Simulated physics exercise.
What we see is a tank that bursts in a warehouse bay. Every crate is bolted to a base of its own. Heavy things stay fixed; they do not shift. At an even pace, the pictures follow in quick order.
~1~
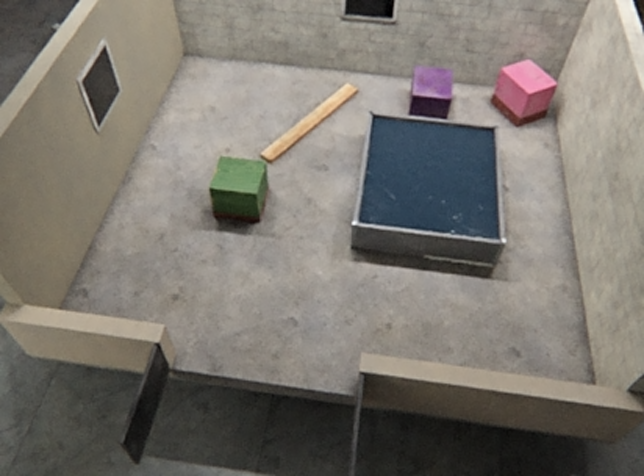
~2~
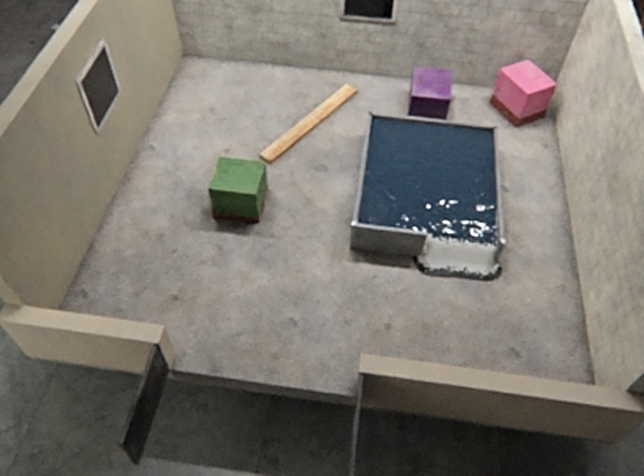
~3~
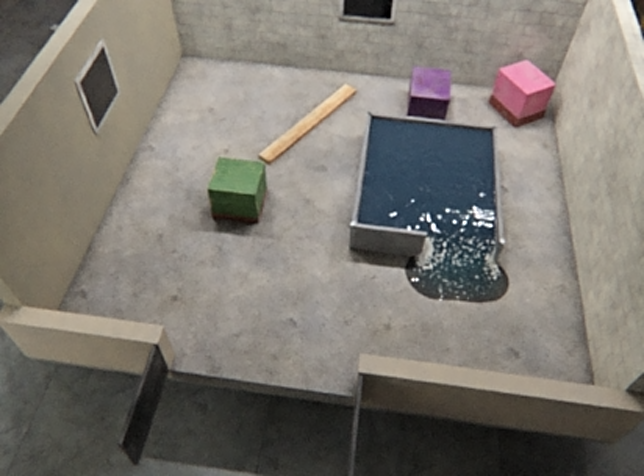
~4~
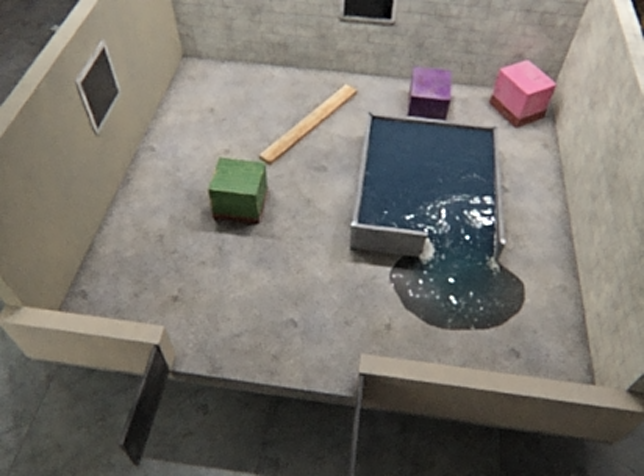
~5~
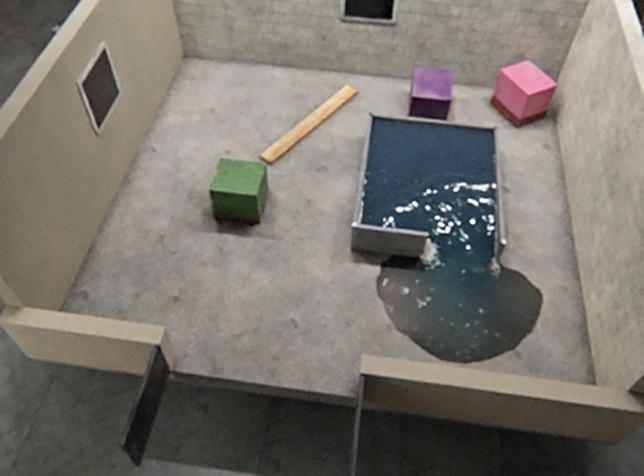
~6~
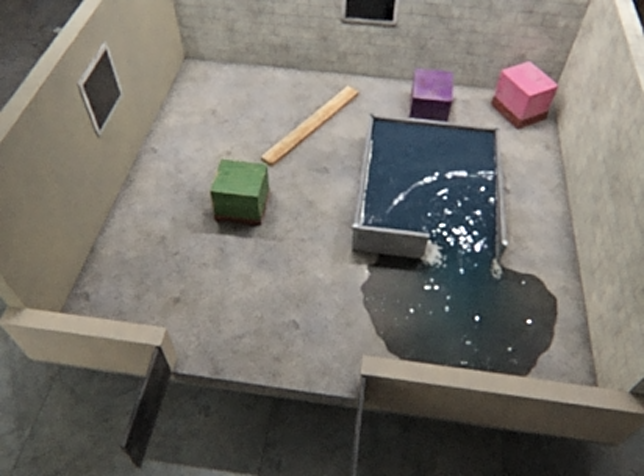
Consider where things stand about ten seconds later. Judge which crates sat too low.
The purple crate was too low. The green crate was not too low. The pink crate was not too low.
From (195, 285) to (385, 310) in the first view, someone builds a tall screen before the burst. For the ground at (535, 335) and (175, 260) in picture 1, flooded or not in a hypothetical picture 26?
In order, I'd call them inundated and bare.
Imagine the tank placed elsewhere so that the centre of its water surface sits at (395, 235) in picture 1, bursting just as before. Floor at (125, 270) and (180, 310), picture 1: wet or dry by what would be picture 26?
The first is wetted, and then the second is wetted.
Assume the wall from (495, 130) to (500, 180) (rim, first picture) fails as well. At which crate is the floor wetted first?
Answer: The one in pink.
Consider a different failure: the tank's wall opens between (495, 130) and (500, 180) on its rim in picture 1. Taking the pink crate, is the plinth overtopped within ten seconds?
I'd say the pink crate gets flooded.
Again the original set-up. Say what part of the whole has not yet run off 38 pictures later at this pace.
About 94 per cent.
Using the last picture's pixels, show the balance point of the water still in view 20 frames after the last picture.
The water's middle lies around (443, 252).
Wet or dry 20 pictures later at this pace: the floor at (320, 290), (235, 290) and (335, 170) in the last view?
Status by point, in sequence: Waterlogged; waterlogged; unwetted.
A moment on, water covers 15 % of the floor; the purple crate not reached, the green crate not reached, the pink crate not reached.
Next, water covers 15 % of the floor; the purple crate not reached, the green crate not reached, the pink crate not reached.
Then, water covers 30 % of the floor; the purple crate not reached, the green crate not reached, the pink crate not reached.
Later, water covers 55 % of the floor; the purple crate water round its plinth, the green crate water round its plinth, the pink crate water round its plinth.
In the end, water covers 85 % of the floor; the purple crate was topped, the green crate stayed above the water, the pink crate stayed above the water.
